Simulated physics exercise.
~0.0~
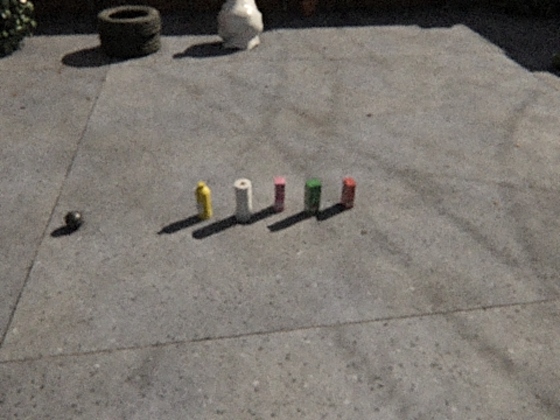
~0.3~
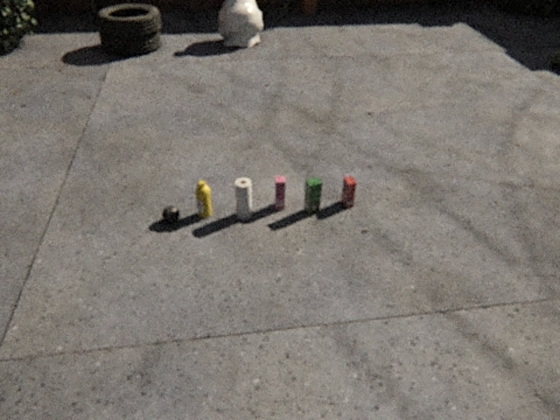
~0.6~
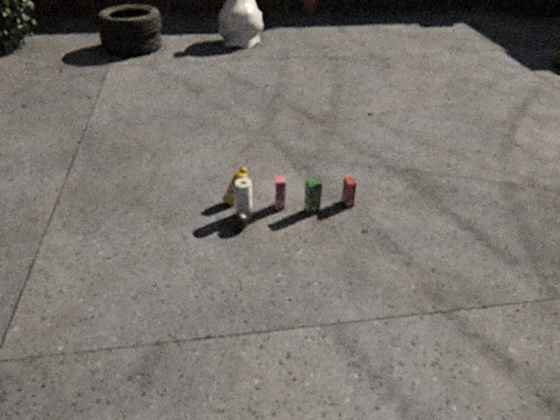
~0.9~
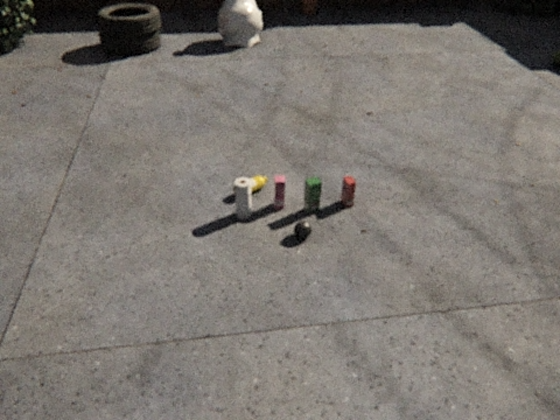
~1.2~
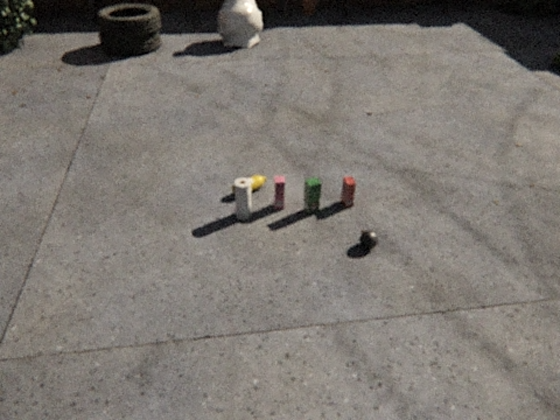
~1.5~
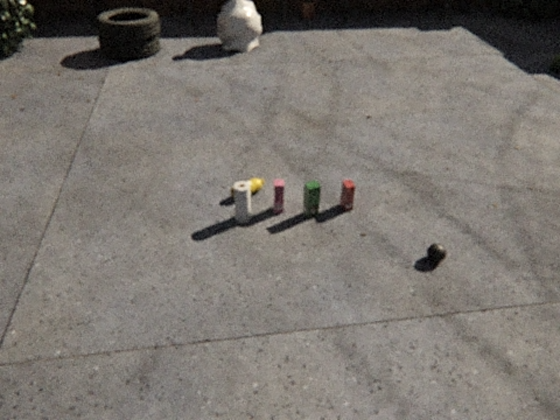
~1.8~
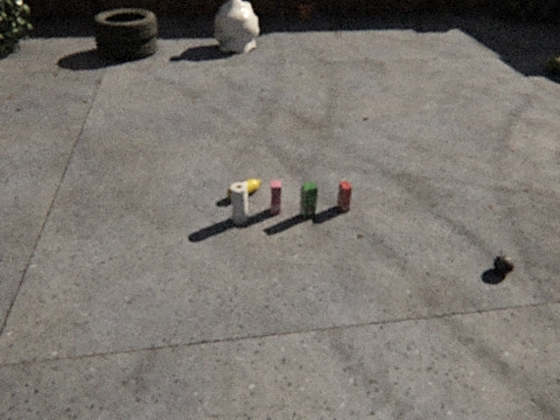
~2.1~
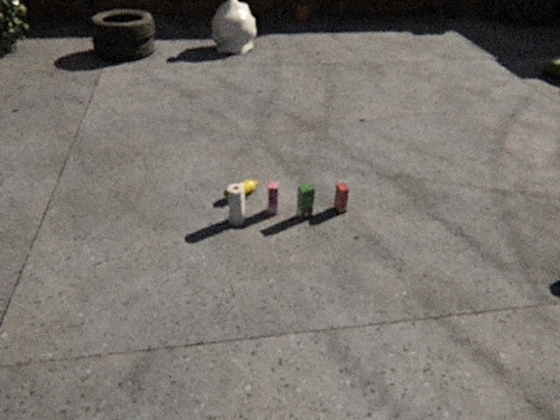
At the start, a yellow bottle, a white roll and pink, green and red cartons stand in a row on sunlit grey paving, while a small black ball is off to their left. The ball rolls right towards the bottle at the near end of the row. The bottle tips over behind the white roll and comes to rest on its side. The ball carries on in front of the remaining items, drifting slightly nearer the viewer, and rolls away to the right until it is almost out of sight. At the end, only the yellow bottle is down, and the other four items still stand.
